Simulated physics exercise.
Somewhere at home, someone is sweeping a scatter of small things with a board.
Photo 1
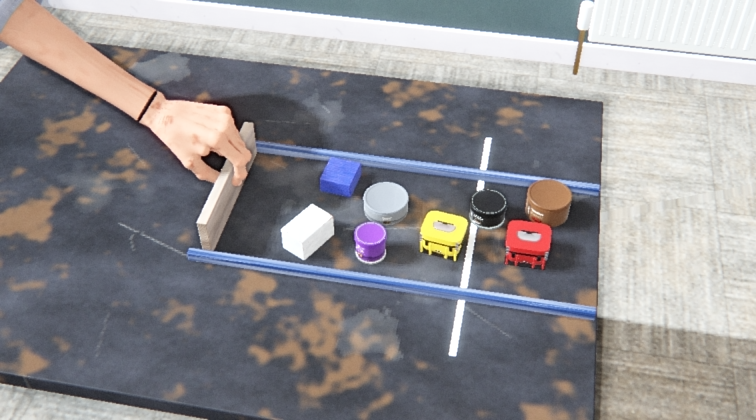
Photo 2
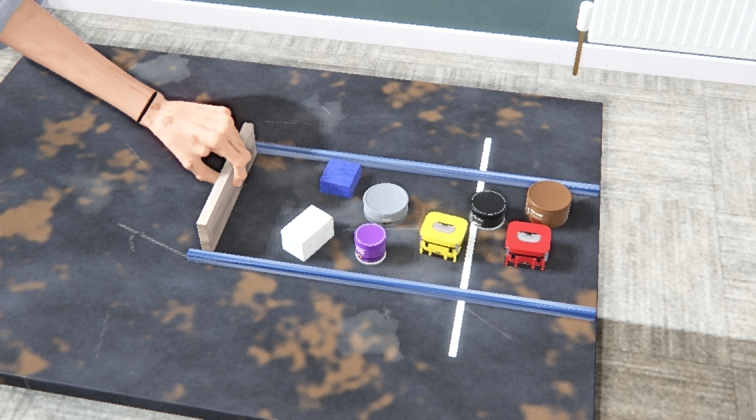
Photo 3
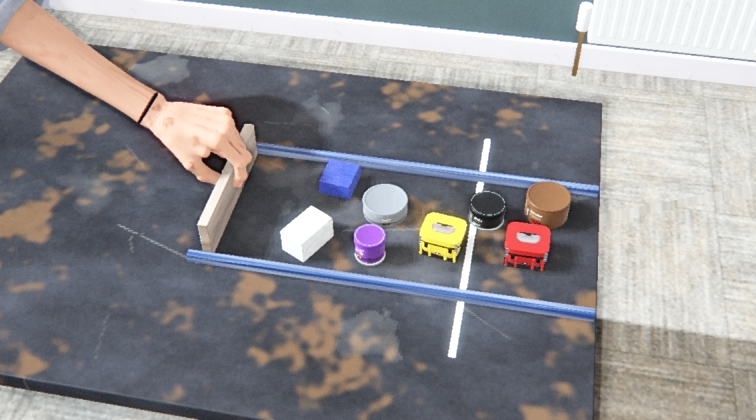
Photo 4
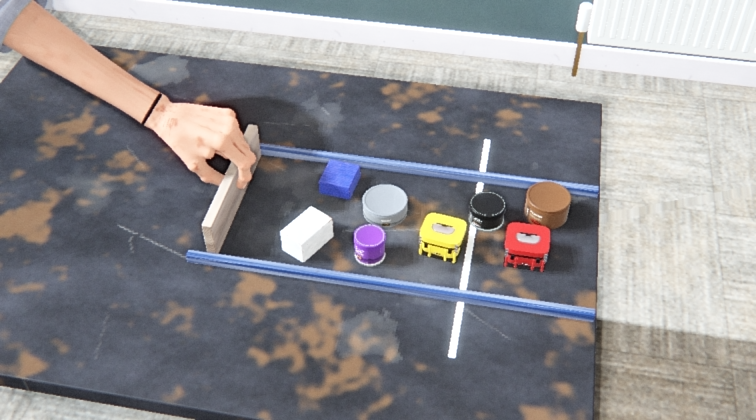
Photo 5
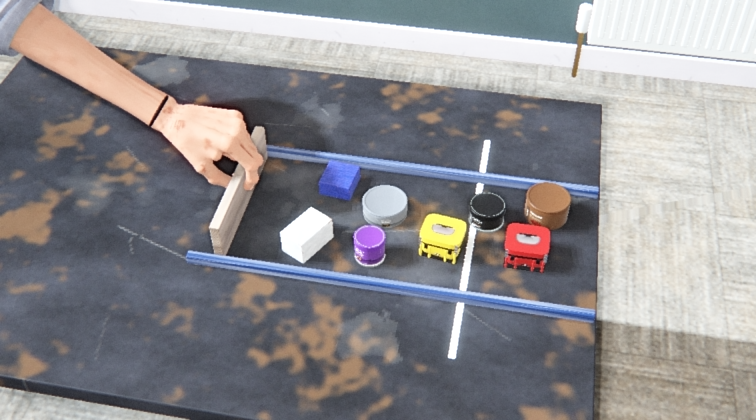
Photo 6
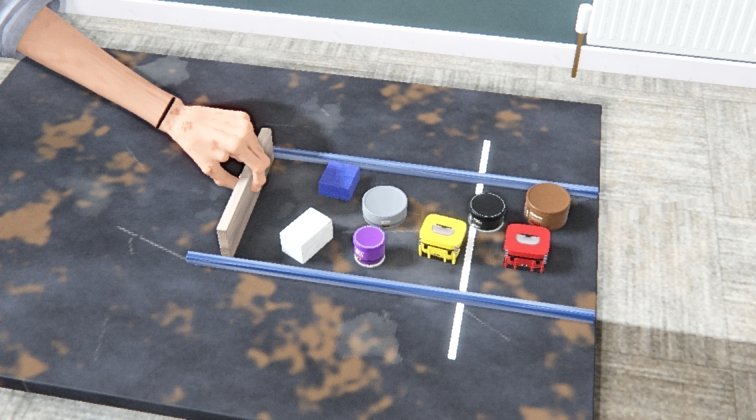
A hand wearing a dark wristband grips an upright wooden board at the left of a dark, brown-mottled tabletop, seen from above in a home. Between two blue rails sit blue and white blocks, grey and purple containers, a yellow case, then black, red and brown items near a white tape line. The board, at first nearly still, slides slightly right, touching nothing, while the objects and camera stay put.
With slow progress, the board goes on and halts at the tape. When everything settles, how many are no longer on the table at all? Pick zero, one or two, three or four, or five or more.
Zero are off the table.
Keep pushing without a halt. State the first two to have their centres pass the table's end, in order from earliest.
It goes the red case and after it the brown tub.
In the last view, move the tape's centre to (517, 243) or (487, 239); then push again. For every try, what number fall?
The floor gets 2 the first time and 0 the second.
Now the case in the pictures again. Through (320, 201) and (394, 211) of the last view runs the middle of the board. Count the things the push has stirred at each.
In order, the tallies are 2 and 5.
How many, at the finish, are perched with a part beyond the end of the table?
It totals 0.
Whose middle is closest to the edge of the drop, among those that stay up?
Foremost: The red case.
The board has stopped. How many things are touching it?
3 touch it.
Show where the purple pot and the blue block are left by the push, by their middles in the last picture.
I'd put one at around (511, 272) and the other at around (494, 197).
Soon after, none off yet; brown tub at rest near (547, 207); red case at rest near (526, 248); black tin at rest near (487, 213).
Then, none off yet; brown tub at rest near (547, 207); red case moving near (537, 250); black tin moved a little near (500, 213).
At rest, the number that fall off is zero.
